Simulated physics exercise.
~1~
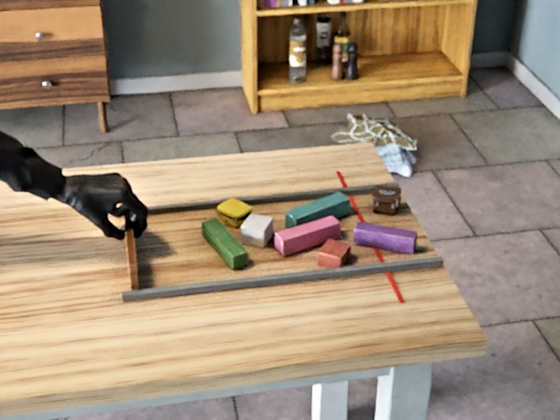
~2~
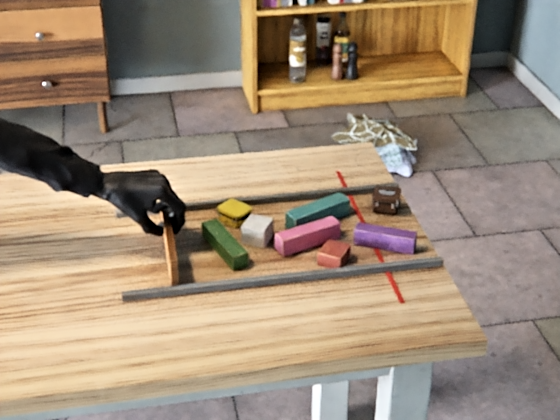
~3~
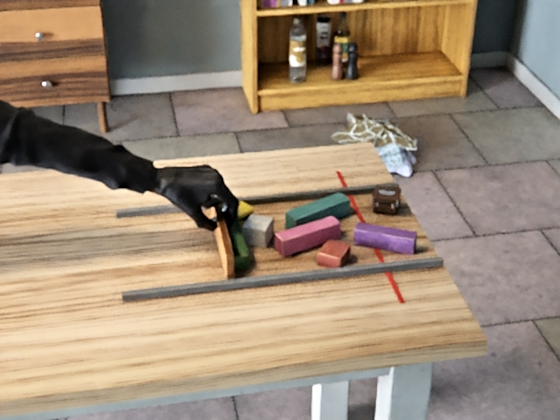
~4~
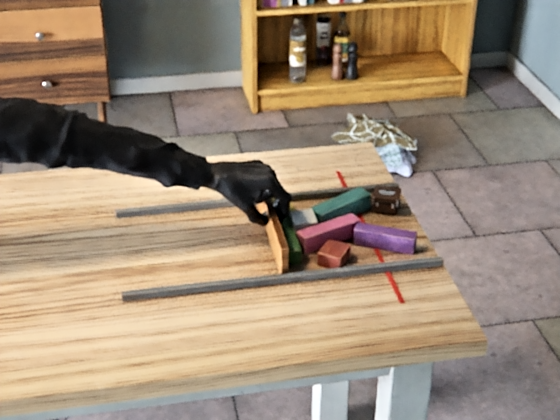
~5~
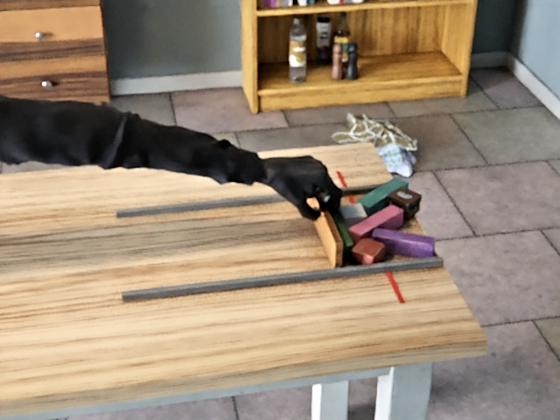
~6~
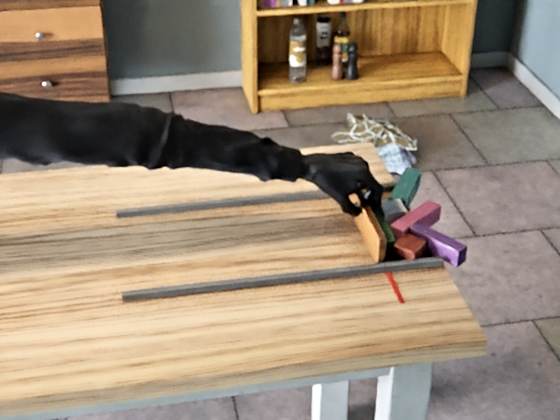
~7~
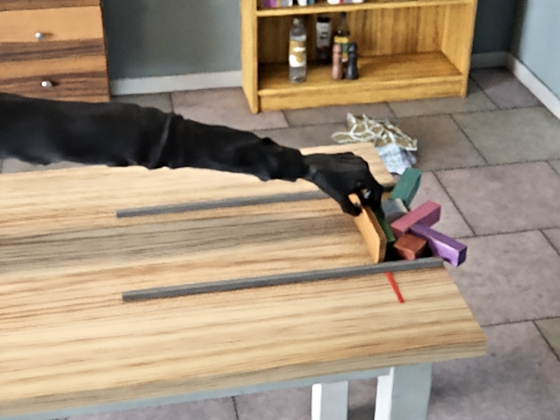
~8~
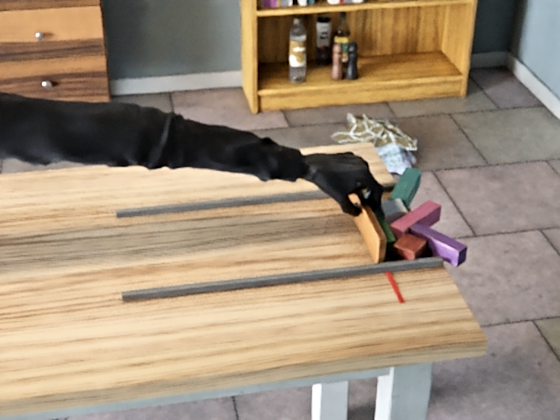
A black-gloved hand sweeps colourful blocks rightward with a board, stopping with several overhanging the table edge.
